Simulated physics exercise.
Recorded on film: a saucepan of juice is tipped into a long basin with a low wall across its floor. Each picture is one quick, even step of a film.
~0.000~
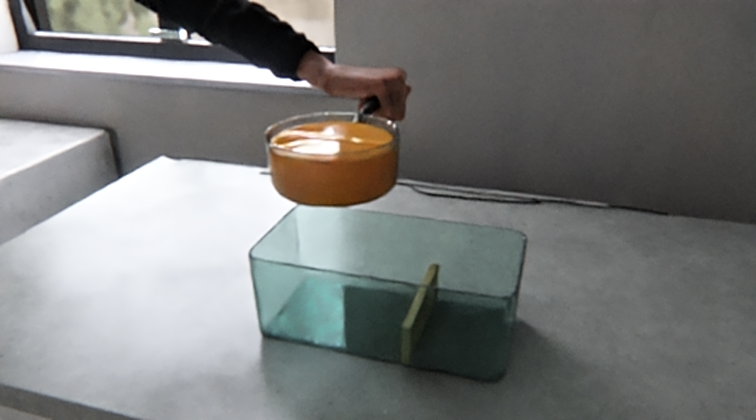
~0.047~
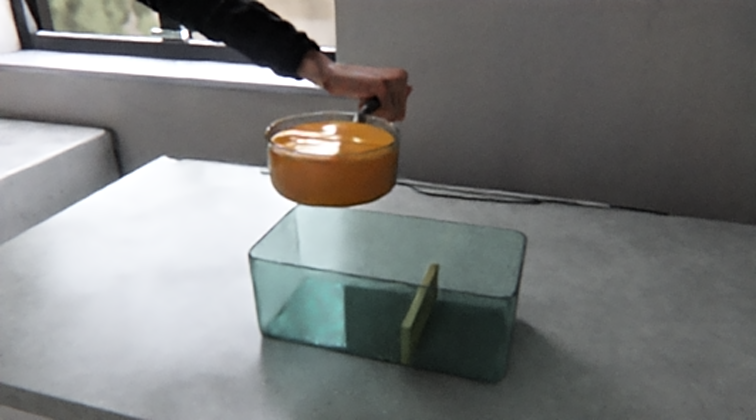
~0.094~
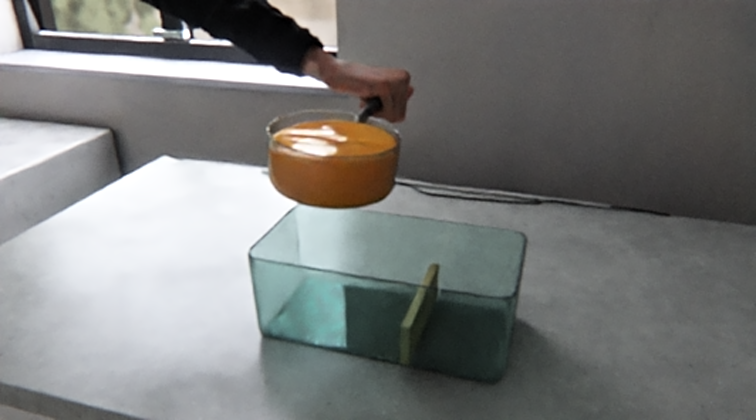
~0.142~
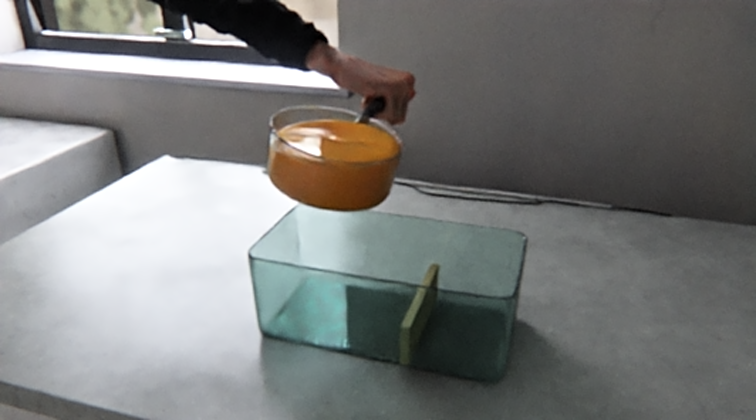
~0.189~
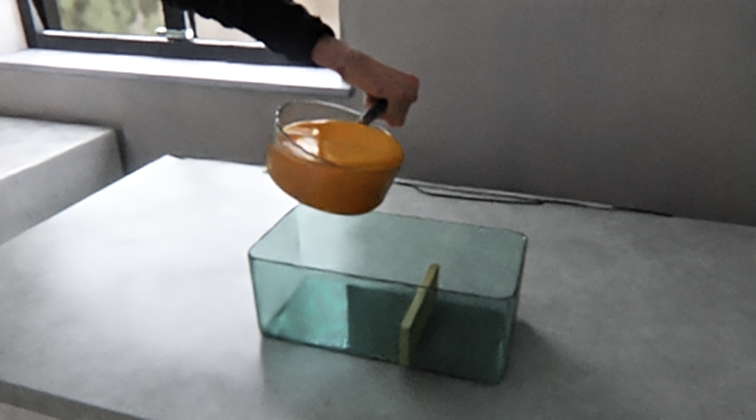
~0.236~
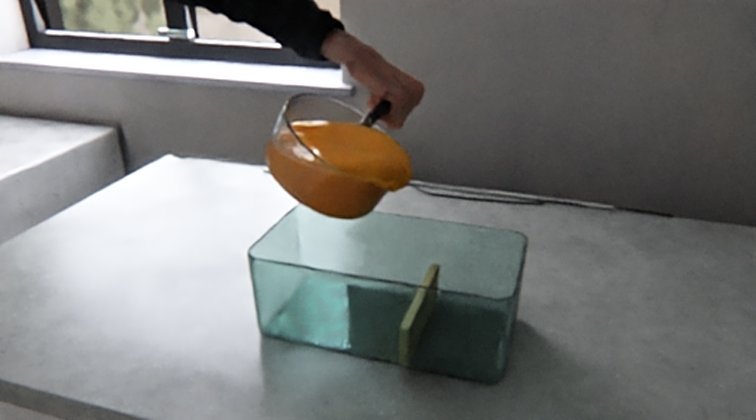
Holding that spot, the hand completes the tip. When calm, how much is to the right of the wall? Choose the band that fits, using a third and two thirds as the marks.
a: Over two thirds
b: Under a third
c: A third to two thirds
The answer is c.
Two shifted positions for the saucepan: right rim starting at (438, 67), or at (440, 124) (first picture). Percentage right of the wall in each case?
First try: About 75 %; second try: About 75 %.
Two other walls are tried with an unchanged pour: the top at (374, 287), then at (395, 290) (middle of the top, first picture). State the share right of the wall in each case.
In order, near 90 and 75 in a hundred.
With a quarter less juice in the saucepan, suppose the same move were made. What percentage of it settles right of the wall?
40 per cent.
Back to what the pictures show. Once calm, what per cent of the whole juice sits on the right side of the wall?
I'd put it near 45 per cent.
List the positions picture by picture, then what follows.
It leans 0°; its right rim is at (396, 140); the juice meets the walls at (277, 133) and (396, 145); the long basin's rim runs from (273, 228) to (522, 264); the wall's top is at (422, 293), in the first picture.
It leans 1°; its right rim is at (397, 141); the juice meets the walls at (278, 133) and (396, 146), in the second picture.
It leans 6°; its right rim is at (398, 146); the juice meets the walls at (279, 131) and (397, 148), in the third picture.
It leans 13°; its right rim is at (399, 155); the juice meets the walls at (280, 130) and (399, 150), in the fourth picture.
It leans 22°; its right rim is at (400, 165); the juice meets the walls at (280, 130) and (401, 159); 2 per cent is over the edge, in the fifth picture.
It leans 33°; its right rim is at (398, 177); the juice meets the walls at (279, 130) and (386, 160); 7 per cent is over the edge, in the sixth picture.
A moment on, the saucepan is tipped on its side and 19 per cent is still to pour, 12 is left of the wall and 39 right of it.
Next, the saucepan is tipped right over and 4 per cent is still to pour, 39 is left of the wall and 42 right of it.
Then the saucepan is tipped right over and 1 per cent is still to pour, 50 is left of the wall and 46 right of it.
Later the saucepan is tipped right over and 0 per cent is still to pour, 52 is left of the wall and 45 right of it.
At rest 53 per cent lies left of the wall, 45 right of it and 2 outside.
